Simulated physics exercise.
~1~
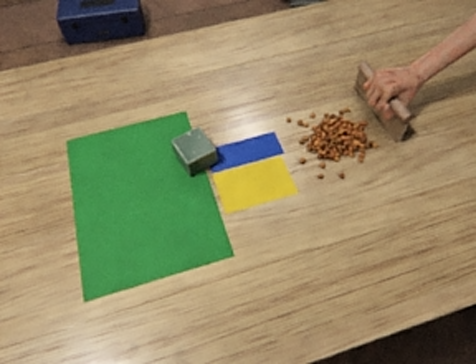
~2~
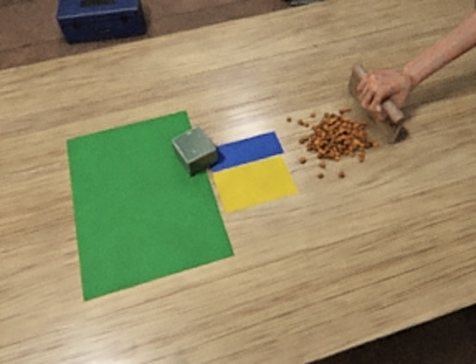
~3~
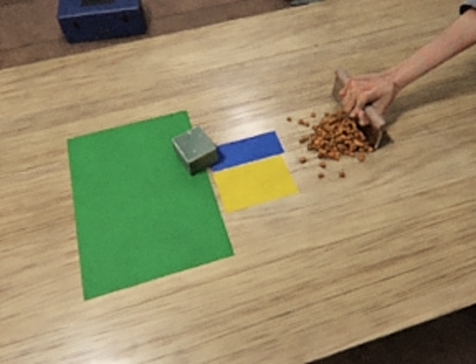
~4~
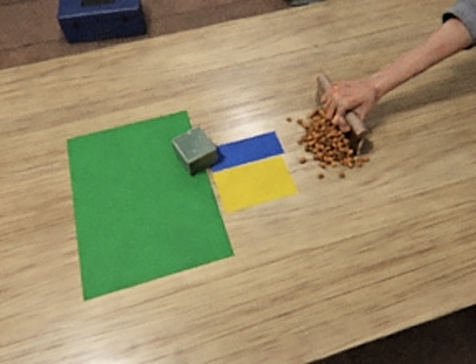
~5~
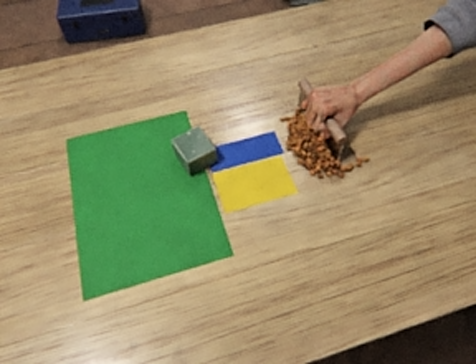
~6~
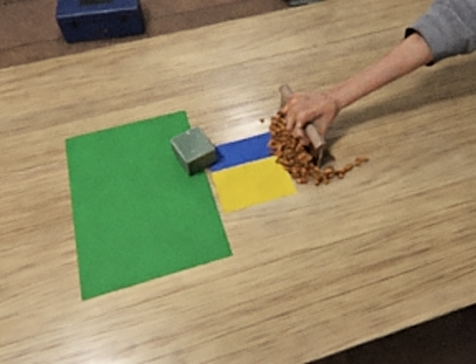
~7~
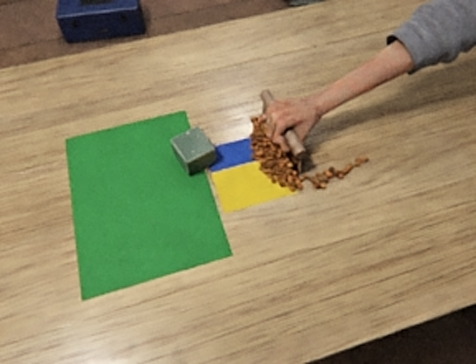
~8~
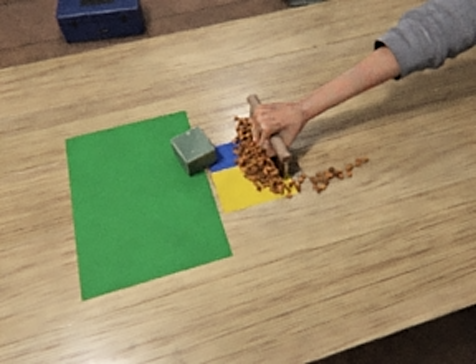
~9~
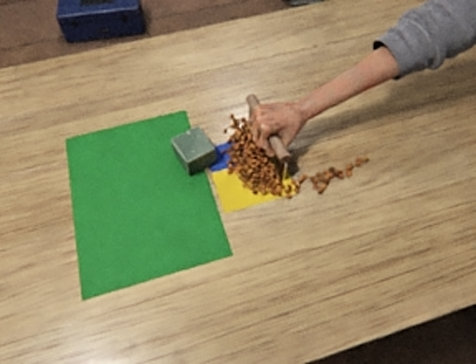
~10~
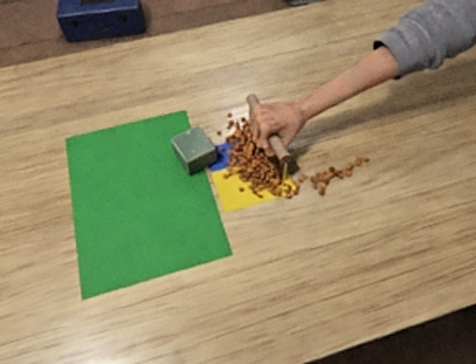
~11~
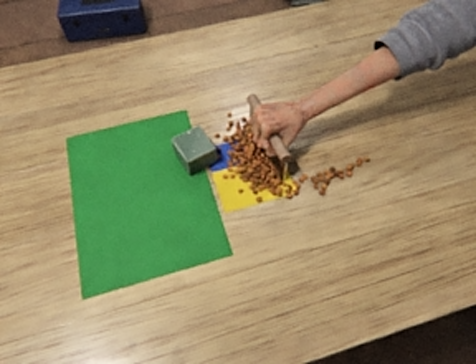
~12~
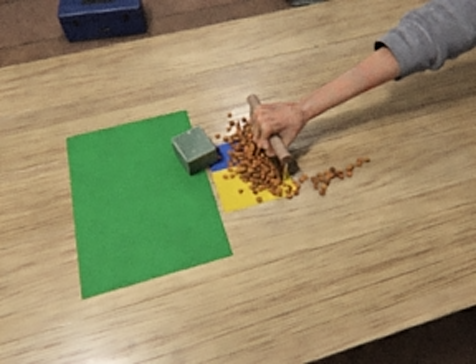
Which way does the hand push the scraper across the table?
The hand pushes the scraper to the left, towards the coloured sheets.
